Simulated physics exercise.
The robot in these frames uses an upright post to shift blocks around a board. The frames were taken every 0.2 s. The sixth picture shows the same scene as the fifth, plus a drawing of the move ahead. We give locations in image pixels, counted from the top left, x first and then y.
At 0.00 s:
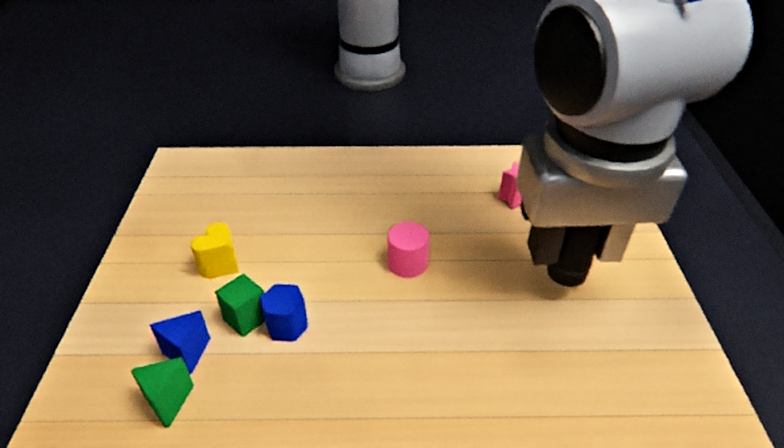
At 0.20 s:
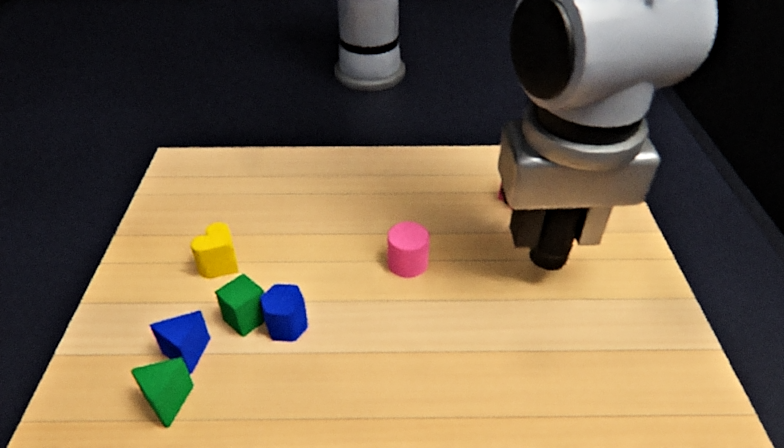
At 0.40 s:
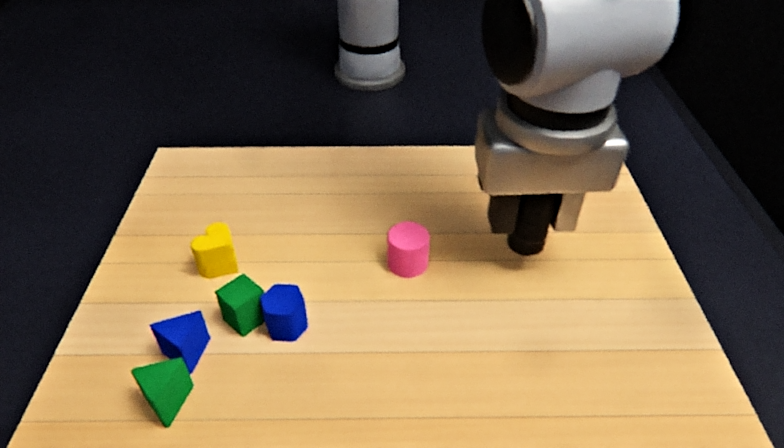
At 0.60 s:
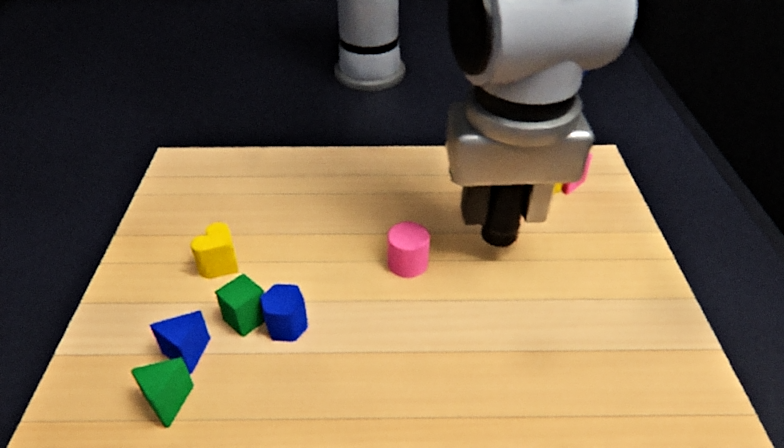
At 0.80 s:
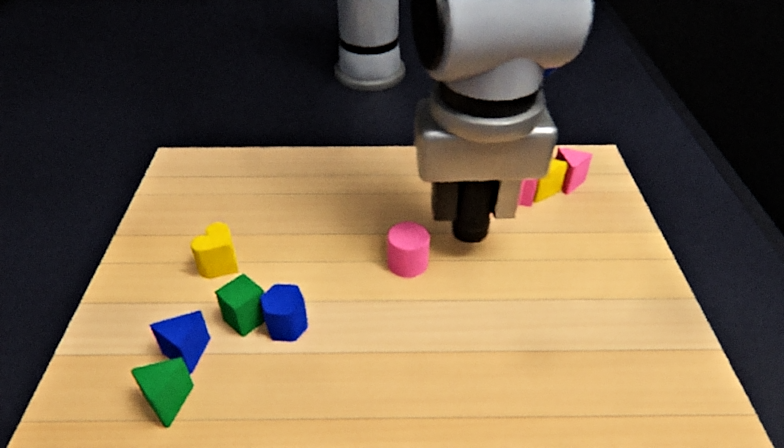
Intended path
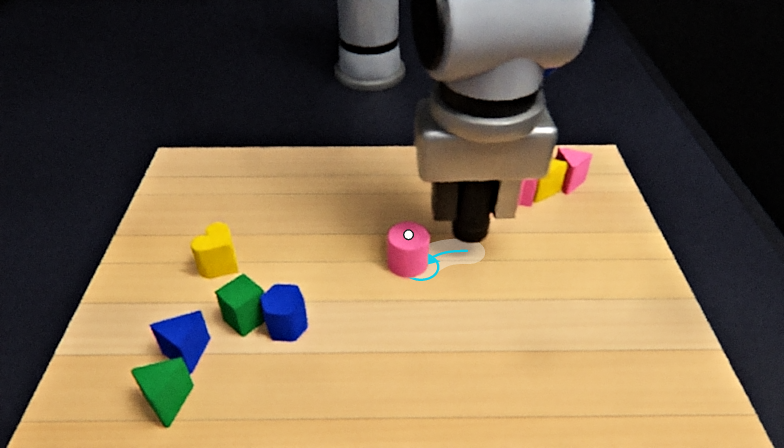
On a wooden board scattered with colored blocks, a gray and white robot arm moved its dark post leftward and slightly back, drawing nearer to the pink round block, while none of the blocks moved.
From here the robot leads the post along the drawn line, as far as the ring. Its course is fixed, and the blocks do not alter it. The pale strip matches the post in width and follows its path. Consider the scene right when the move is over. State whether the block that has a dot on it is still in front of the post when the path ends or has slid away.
Still in front.
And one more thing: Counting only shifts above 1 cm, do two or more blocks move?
It seems not.
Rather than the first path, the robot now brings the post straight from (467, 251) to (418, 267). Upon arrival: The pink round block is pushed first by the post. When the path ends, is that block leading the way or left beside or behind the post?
I think it holds its spot in front.
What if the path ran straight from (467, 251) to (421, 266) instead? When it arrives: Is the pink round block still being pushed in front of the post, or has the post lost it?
The pink round block is leading.
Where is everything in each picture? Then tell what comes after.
The first picture shows tip of the post (567, 274), middles of tops, pink round block (409, 235).
The second picture shows post (548, 258), nothing pushed.
The third picture shows post (526, 244), nothing pushed.
The fourth picture shows post (499, 236), nothing pushed.
The fifth picture shows post (470, 232), pink round block (409, 235).
The line goes from (467, 251) by way of (449, 252) and (433, 257) to (420, 266); the dot is on the pink round block.
What follows on the original path. Halfway along, post (442, 235); nothing pushed yet.
At the end, post (421, 247); pink round block (382, 244).
